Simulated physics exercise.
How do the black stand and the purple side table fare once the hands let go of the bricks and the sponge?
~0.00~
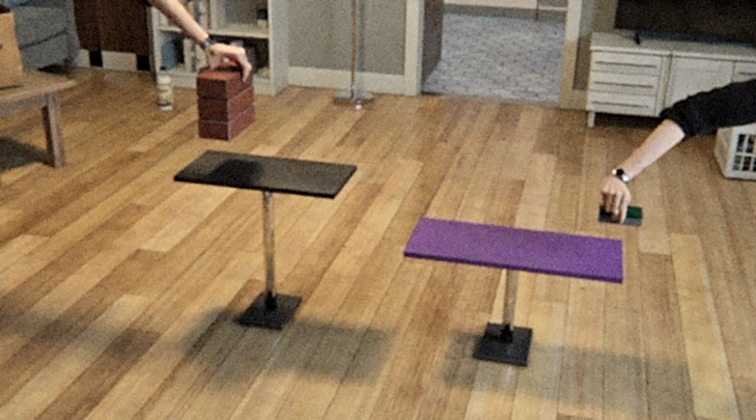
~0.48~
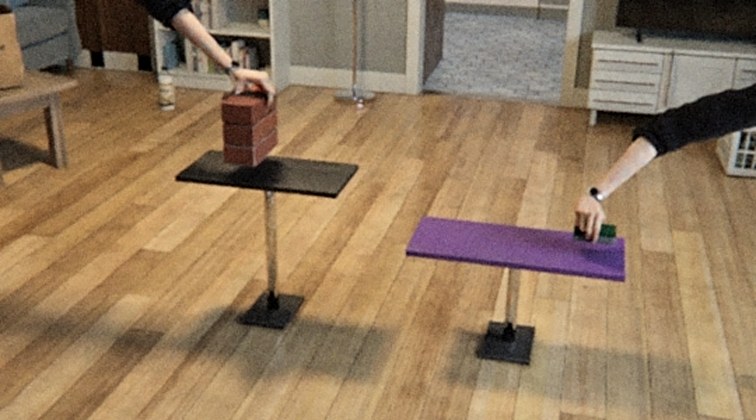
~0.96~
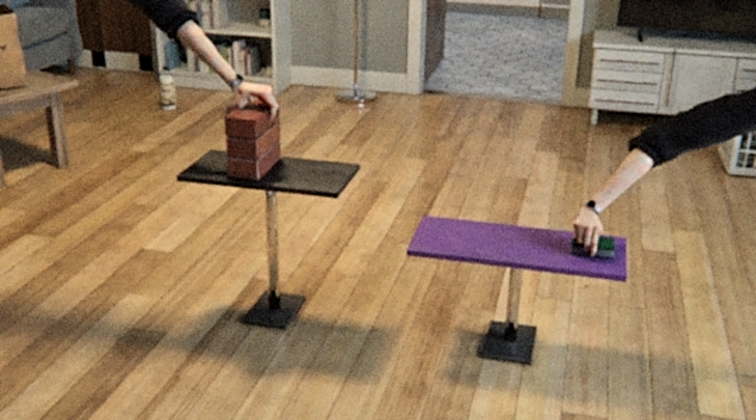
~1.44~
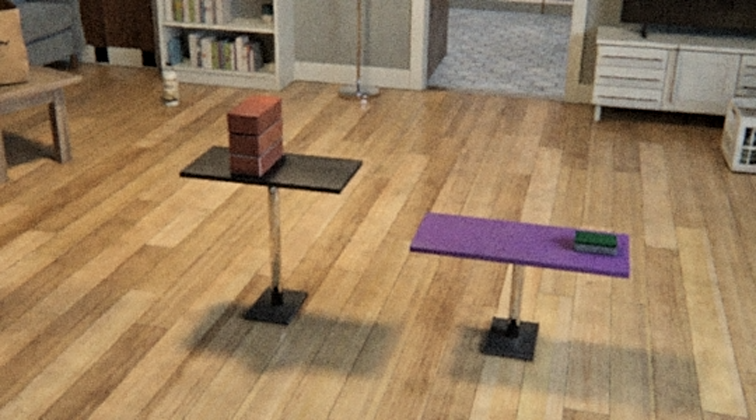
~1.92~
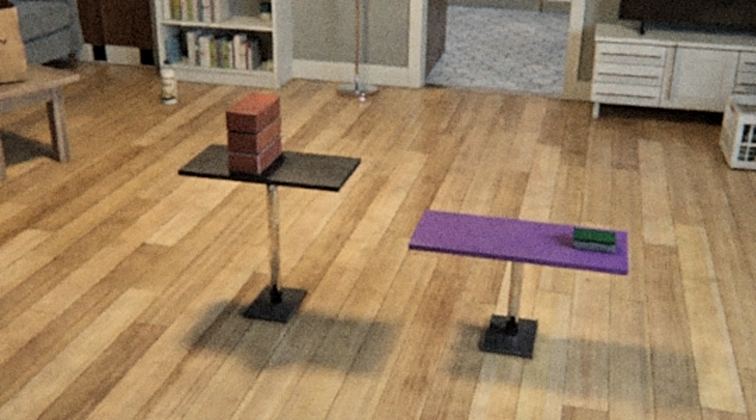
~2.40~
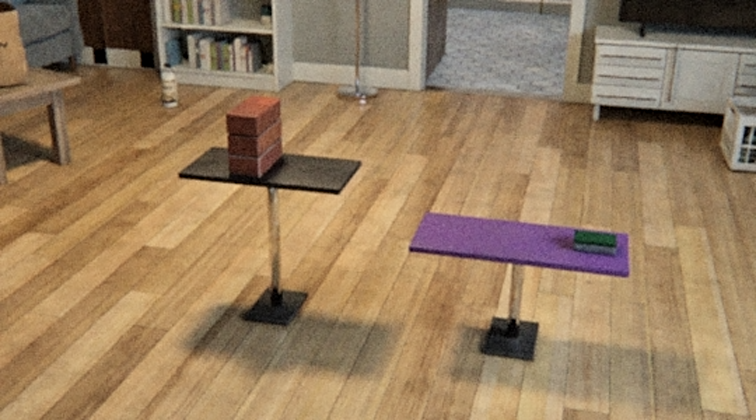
Both hold firm. The black stand and the purple side table stay level on their feet, with the bricks and the sponge resting where they were placed.
